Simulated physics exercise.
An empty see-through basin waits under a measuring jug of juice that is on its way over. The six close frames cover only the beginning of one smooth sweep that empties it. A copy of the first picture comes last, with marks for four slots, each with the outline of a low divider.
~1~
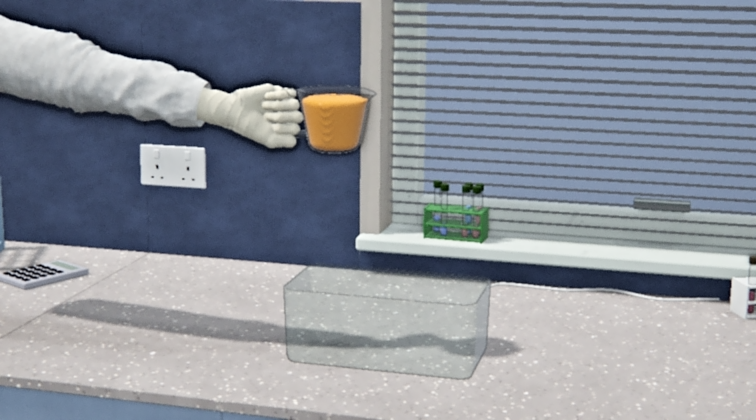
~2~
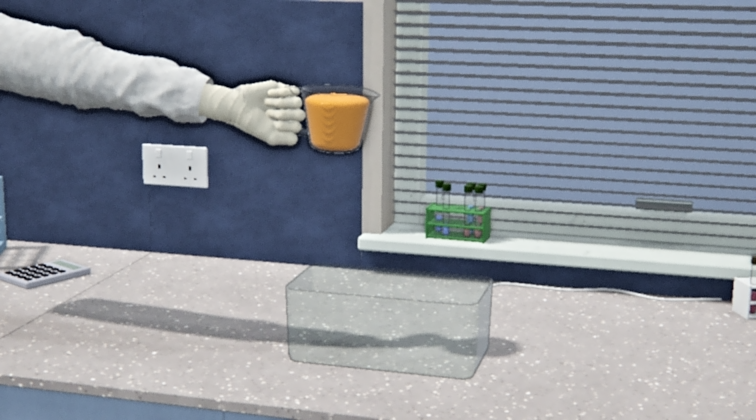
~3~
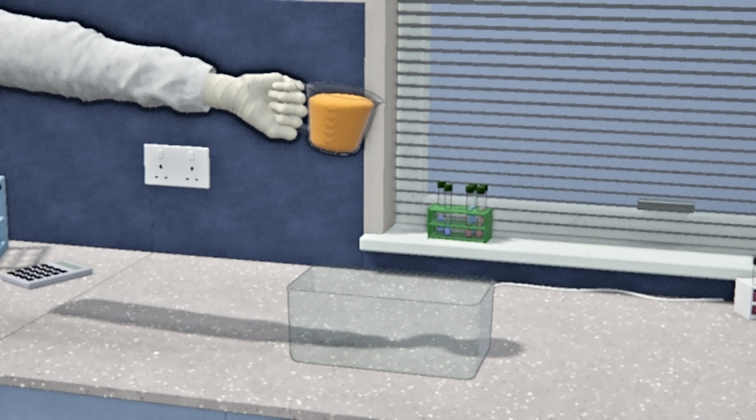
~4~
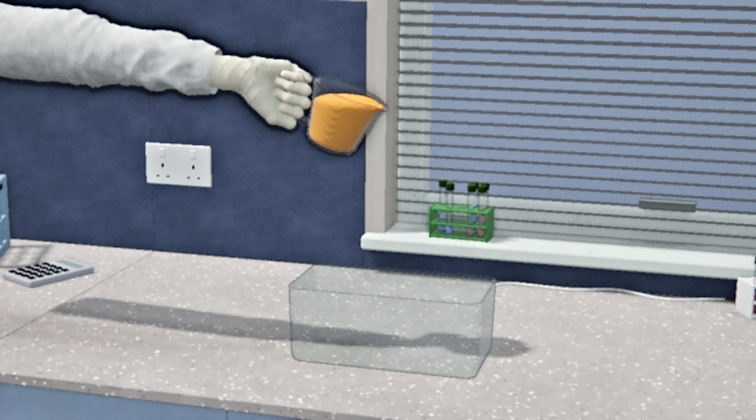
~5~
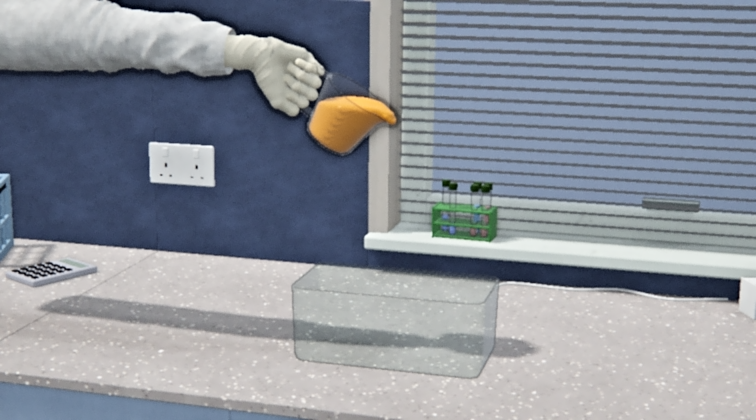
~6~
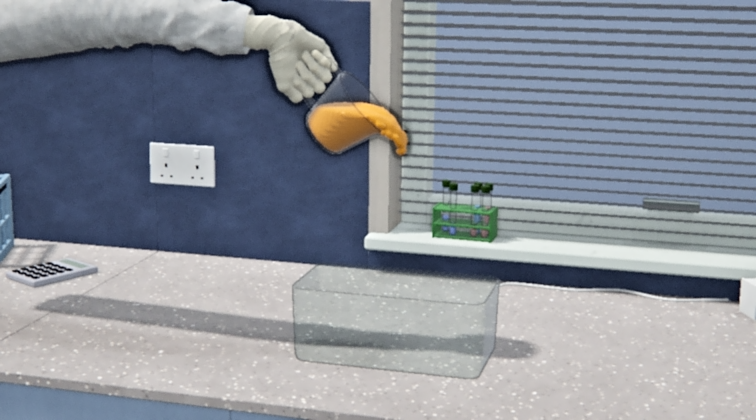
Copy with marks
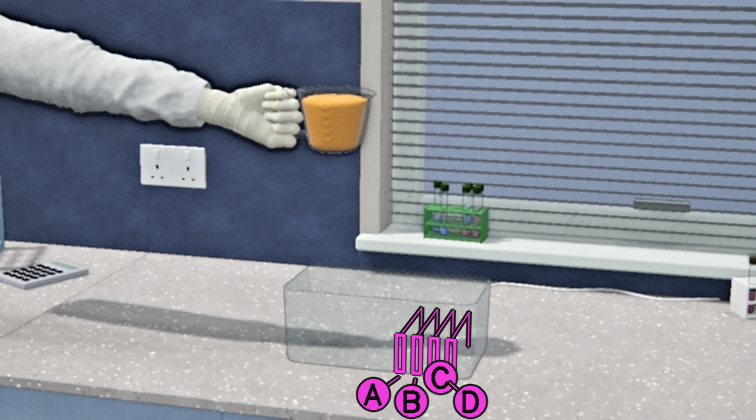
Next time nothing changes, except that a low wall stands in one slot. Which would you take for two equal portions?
Go for A.
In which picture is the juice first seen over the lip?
In picture 5.
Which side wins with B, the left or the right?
The left side.
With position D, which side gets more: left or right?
The left side.
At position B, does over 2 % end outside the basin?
Yes.
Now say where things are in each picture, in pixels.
Upright, lip at (375, 94); basin from (287, 360) to (474, 379); nothing has left yet.
Tipped about 2°, lip at (379, 96); nothing has left yet.
Tipped about 9°, lip at (383, 102); nothing has left yet.
Tipped about 20°, lip at (387, 110); nothing has left yet.
Tipped about 34°, lip at (391, 122); juice is over the lip, down to (391, 122).
Tipped about 50°, lip at (389, 136); juice is over the lip, down to (401, 152).
On the marked copy, A at (398, 377); B at (415, 378); C at (432, 380); D at (449, 382).
For position A, about 43 % ends left of the wall and 51 % right of it; 7 % is lost outside.
For position B, about 71 % ends left of the wall and 22 % right of it; 7 % is lost outside.
For position C, about 86 % ends left of the wall and 3 % right of it; 11 % is lost outside.
For position D, about 87 % ends left of the wall and 5 % right of it; 8 % is lost outside.
